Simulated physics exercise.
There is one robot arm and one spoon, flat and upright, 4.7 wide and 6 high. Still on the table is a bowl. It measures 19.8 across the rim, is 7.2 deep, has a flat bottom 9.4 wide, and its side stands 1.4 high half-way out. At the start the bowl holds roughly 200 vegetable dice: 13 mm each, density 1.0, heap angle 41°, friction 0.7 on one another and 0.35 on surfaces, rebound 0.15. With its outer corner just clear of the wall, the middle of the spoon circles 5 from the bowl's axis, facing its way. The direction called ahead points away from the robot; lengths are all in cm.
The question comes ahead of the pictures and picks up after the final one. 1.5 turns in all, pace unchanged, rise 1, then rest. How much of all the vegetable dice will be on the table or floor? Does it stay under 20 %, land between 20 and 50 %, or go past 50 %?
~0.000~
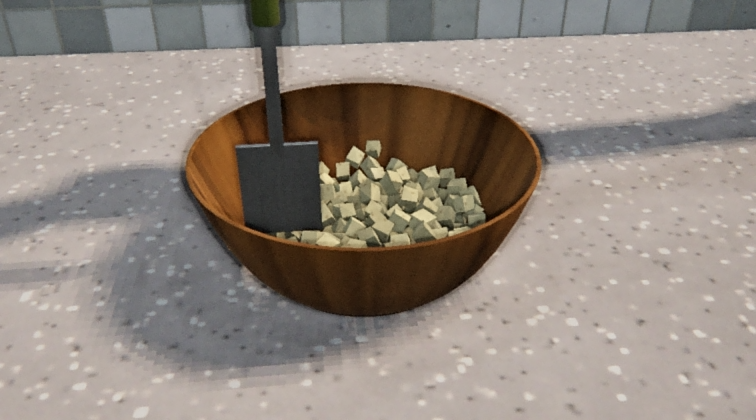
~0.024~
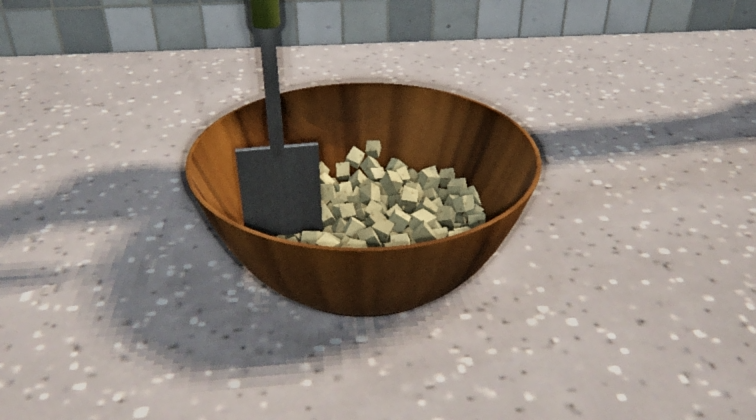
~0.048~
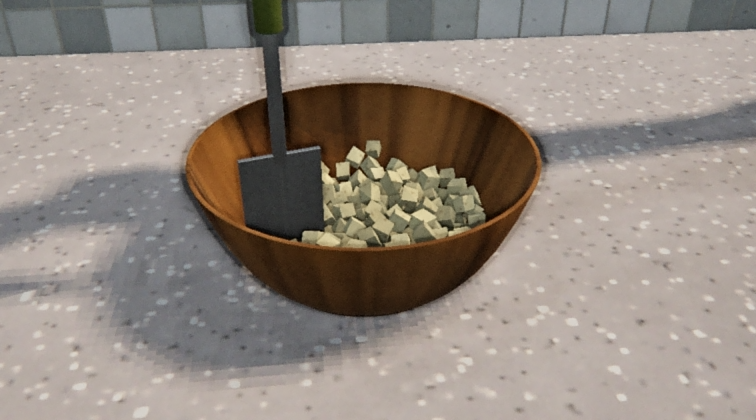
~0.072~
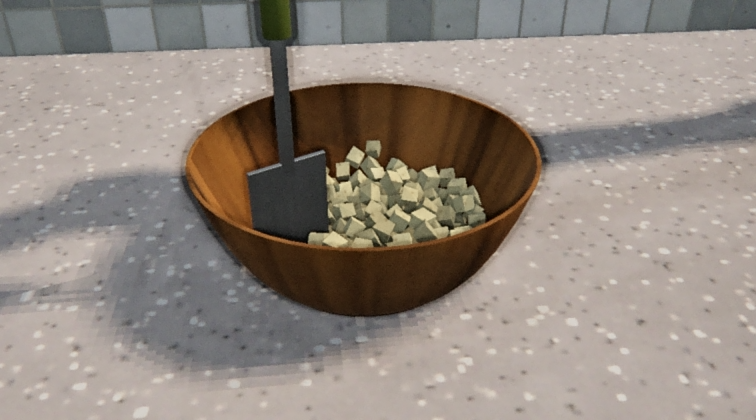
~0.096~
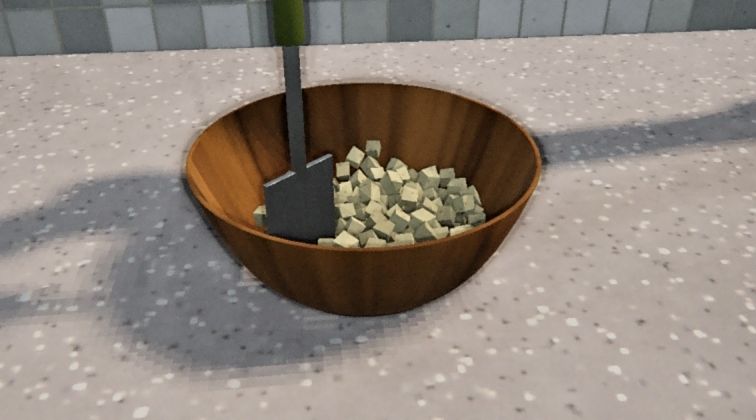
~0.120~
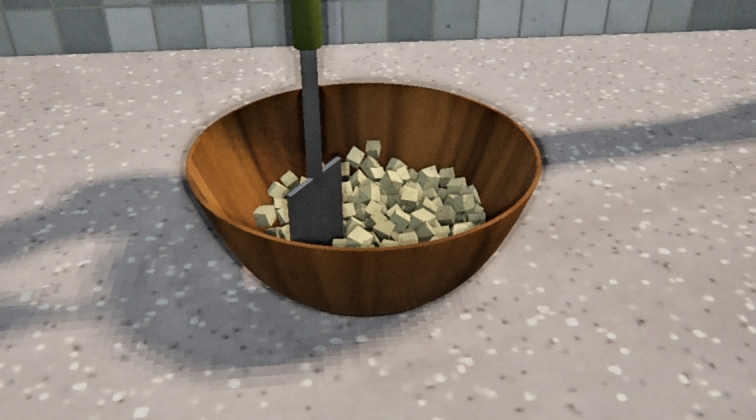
It stays under 20 %.
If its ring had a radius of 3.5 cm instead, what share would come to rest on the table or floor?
In that case roughly 0 per cent.
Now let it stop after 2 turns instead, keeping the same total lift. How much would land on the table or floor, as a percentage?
Then about 20 per cent.
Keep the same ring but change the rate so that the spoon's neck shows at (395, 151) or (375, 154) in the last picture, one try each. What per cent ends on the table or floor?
Around 40 and 30 percent, in that order.
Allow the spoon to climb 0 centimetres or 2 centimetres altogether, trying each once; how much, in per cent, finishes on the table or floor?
That gives about 10 per cent and 5 per cent, in order.
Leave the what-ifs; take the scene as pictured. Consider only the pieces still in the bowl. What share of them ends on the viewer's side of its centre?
I'd say around 30 per cent.
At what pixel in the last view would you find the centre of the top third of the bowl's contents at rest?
About (447, 164).
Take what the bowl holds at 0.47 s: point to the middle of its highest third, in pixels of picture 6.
Around (328, 133).
By 0.47 s, 244° round, highest piece 8 above the table; 197 in the bowl, 2 on the table or floor.
By 0.82 s, 74° round, highest piece 9 above the table; 190 in the bowl, 5 on the table or floor, 4 in flight or on the tool.
By 1.20 s, 180° round, highest piece 8 above the table; 179 in the bowl, 20 on the table or floor.
By 1.90 s, 180° round, highest piece 8 above the table; 179 in the bowl, 20 on the table or floor.
Final count, 179 in the bowl, 20 on the table or floor. That is 10 % on the table or floor.
